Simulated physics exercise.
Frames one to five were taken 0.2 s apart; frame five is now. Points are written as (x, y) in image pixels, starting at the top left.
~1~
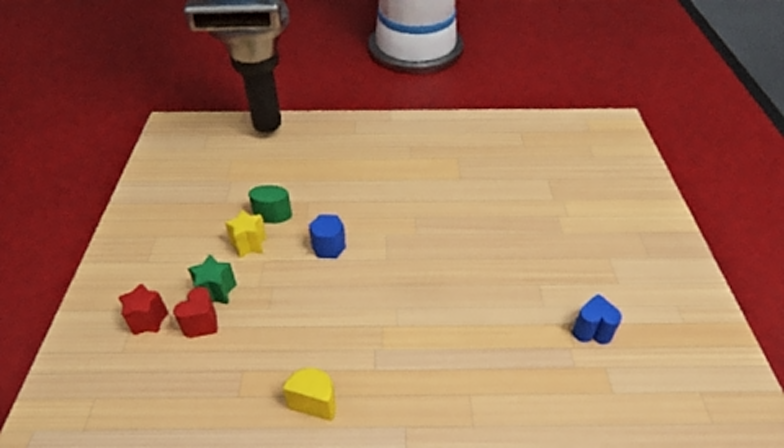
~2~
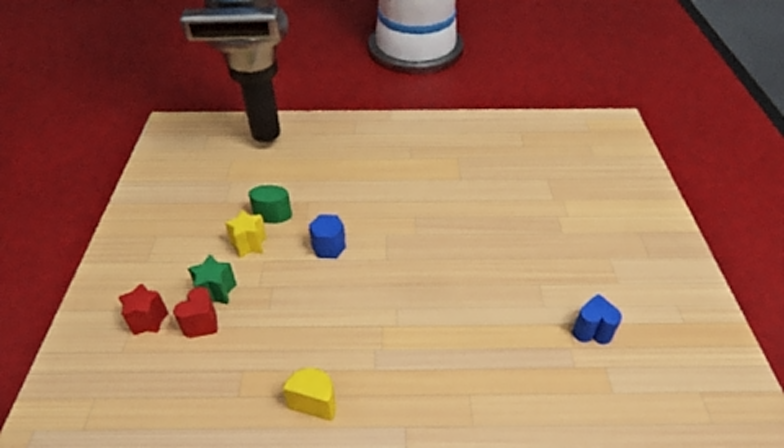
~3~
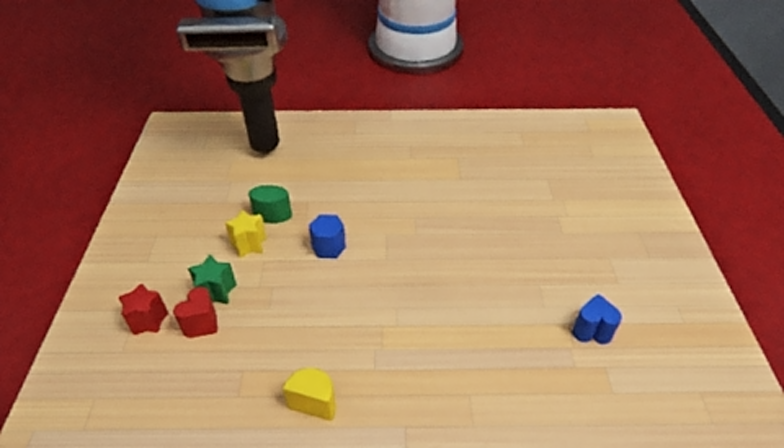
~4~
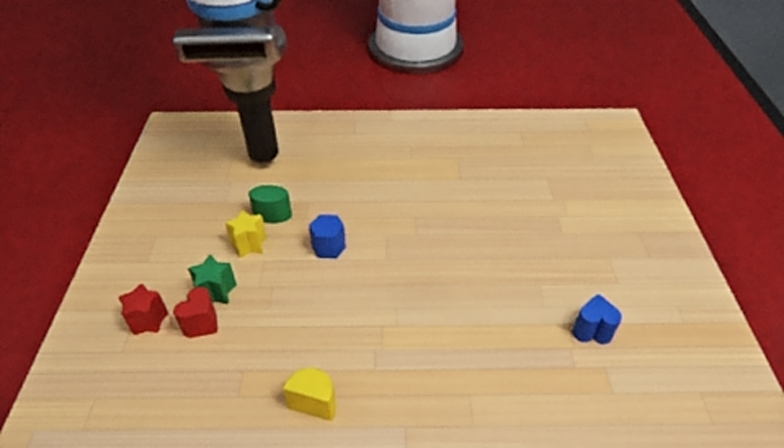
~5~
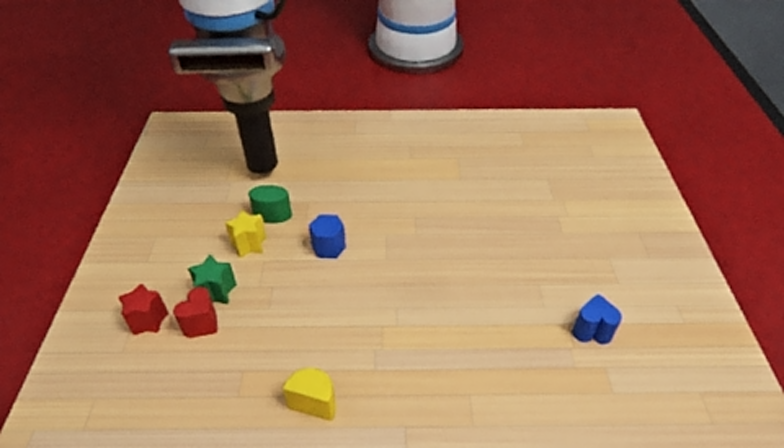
Robot arm with a dark rod moving slowly forward over a wooden board while the scattered coloured blocks stay still.
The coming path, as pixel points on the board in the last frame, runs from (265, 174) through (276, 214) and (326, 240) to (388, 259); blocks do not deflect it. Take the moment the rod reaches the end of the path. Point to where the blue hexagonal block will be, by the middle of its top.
My best guess is (401, 263).
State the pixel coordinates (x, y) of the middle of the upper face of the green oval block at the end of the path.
I'd place it at (294, 236), taking the centre of its top.
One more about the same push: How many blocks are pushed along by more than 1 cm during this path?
The answer is two blocks, counting only moves over 1 cm.
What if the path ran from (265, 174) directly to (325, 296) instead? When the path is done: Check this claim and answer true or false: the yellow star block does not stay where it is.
That statement is accurate.
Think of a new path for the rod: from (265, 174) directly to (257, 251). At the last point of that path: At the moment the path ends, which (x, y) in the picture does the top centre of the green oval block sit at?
Somewhere near (284, 219).
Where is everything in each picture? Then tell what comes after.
In the first frame, rod tip (268, 125); block tops, yellow star block (244, 222); green oval block (268, 192); blue hexagonal block (326, 225).
In the second frame, rod (266, 134); blocks unchanged.
In the third frame, rod (265, 144); blocks unchanged.
In the fourth frame, rod (264, 154); blocks unchanged.
In the fifth frame, rod (263, 165); yellow star block (244, 222); green oval block (268, 192); blue hexagonal block (326, 225).
The first path, step by step. One third of the way, rod (274, 205); green oval block (279, 212).
Two thirds of the way, rod (325, 232); yellow star block (245, 225), turned 25° clockwise; green oval block (294, 236), turned 30° clockwise; blue hexagonal block (347, 235), turned 15° clockwise.
At the end, rod (388, 250); yellow star block (245, 225), turned 25° clockwise; green oval block (294, 236), turned 30° clockwise; blue hexagonal block (401, 263), turned 70° clockwise.
